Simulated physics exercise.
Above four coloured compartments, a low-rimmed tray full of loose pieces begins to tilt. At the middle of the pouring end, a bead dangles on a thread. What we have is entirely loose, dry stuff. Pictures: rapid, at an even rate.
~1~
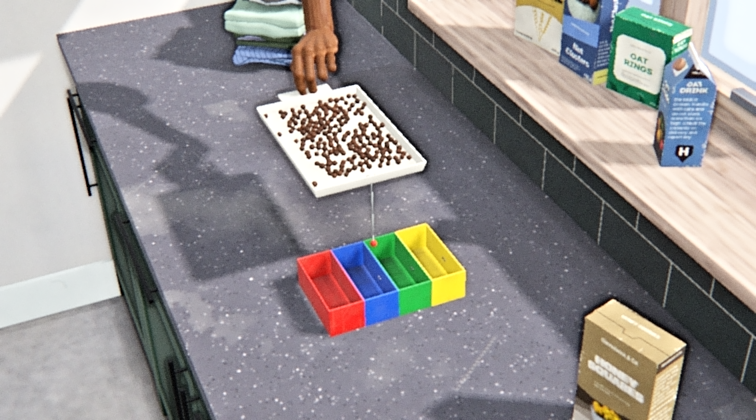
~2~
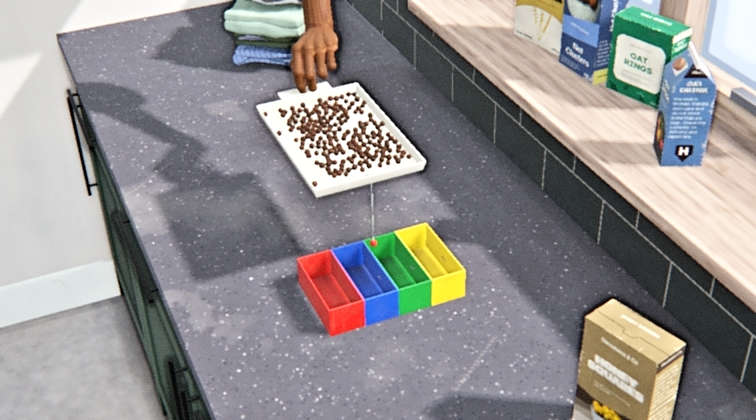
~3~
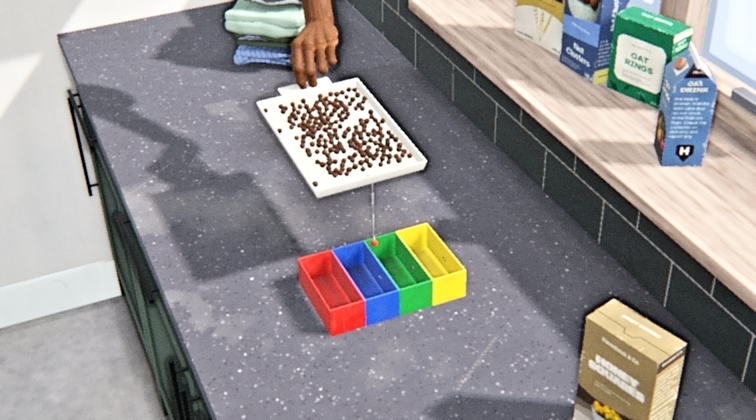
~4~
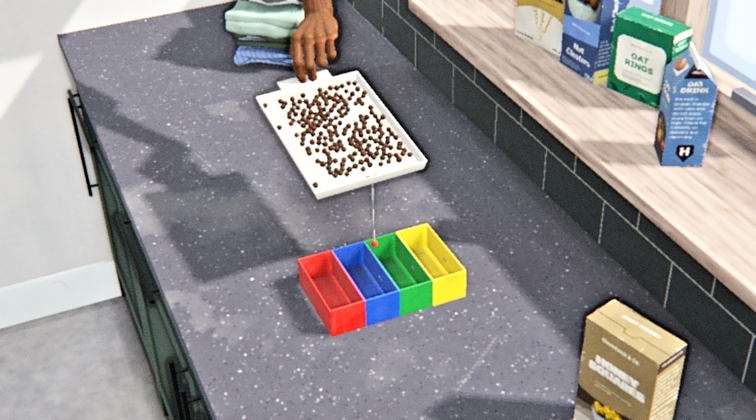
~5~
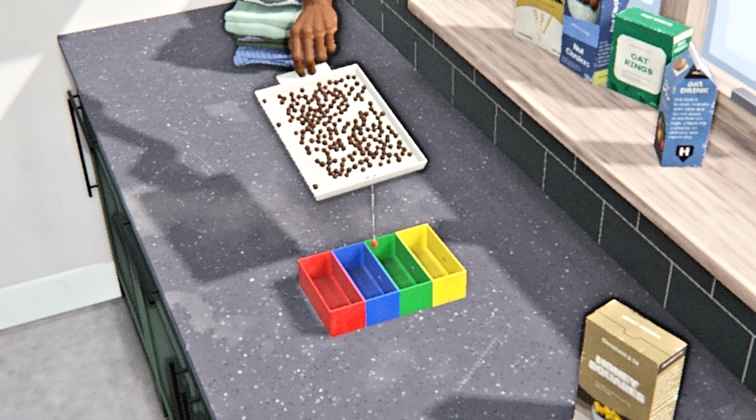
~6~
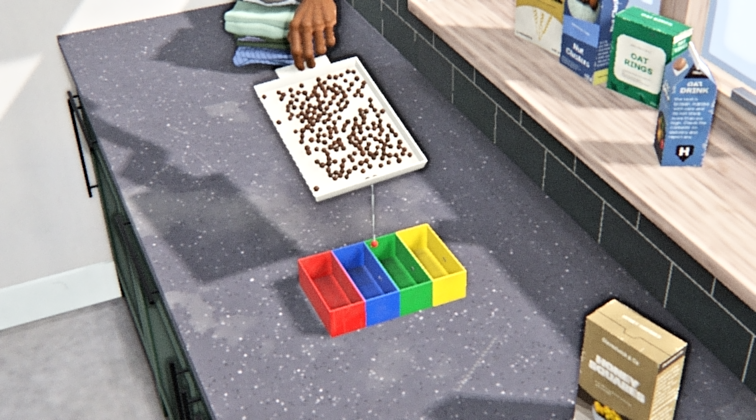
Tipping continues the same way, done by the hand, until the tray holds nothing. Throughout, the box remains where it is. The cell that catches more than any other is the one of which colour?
It is the red one.
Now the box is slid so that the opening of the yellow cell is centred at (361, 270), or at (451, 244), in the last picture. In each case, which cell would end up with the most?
Try 1: The green cell. Try 2: The cell in red.
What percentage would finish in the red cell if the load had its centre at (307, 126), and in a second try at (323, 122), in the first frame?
60 % and 60 %.
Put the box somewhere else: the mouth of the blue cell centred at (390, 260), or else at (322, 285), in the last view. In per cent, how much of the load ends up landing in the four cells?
Trial 1 near 40 %, trial 2 near 100 %.
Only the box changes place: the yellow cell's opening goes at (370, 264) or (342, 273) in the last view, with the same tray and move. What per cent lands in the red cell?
That makes 0 per cent, followed by 0 per cent.
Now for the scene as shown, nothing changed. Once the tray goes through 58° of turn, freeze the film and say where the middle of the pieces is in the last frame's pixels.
Close to (345, 177).
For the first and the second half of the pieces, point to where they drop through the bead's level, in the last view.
The first part passes (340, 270); everything after passes (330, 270).
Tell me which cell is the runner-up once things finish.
That would be that blue cell.
Just after the last frame, tray tipped steeply; the larger part on the tray; about a tenth in the red cell; just a few in the blue cell; just a few in the green cell; about a tenth falling or outside the box.
A moment on, tray tipped right over; just a few on the tray; roughly half in the red cell; roughly a quarter in the blue cell; about a tenth in the green cell; just a few in the yellow cell; about a tenth falling or outside the box.
Further on, tray tipped past a quarter turn; roughly half in the red cell; roughly a quarter in the blue cell; about a tenth in the green cell; just a few in the yellow cell; about a tenth falling or outside the box.
When it is over, tray tipped past a quarter turn; roughly half in the red cell; roughly a quarter in the blue cell; about a tenth in the green cell; just a few in the yellow cell; about a tenth outside the box.
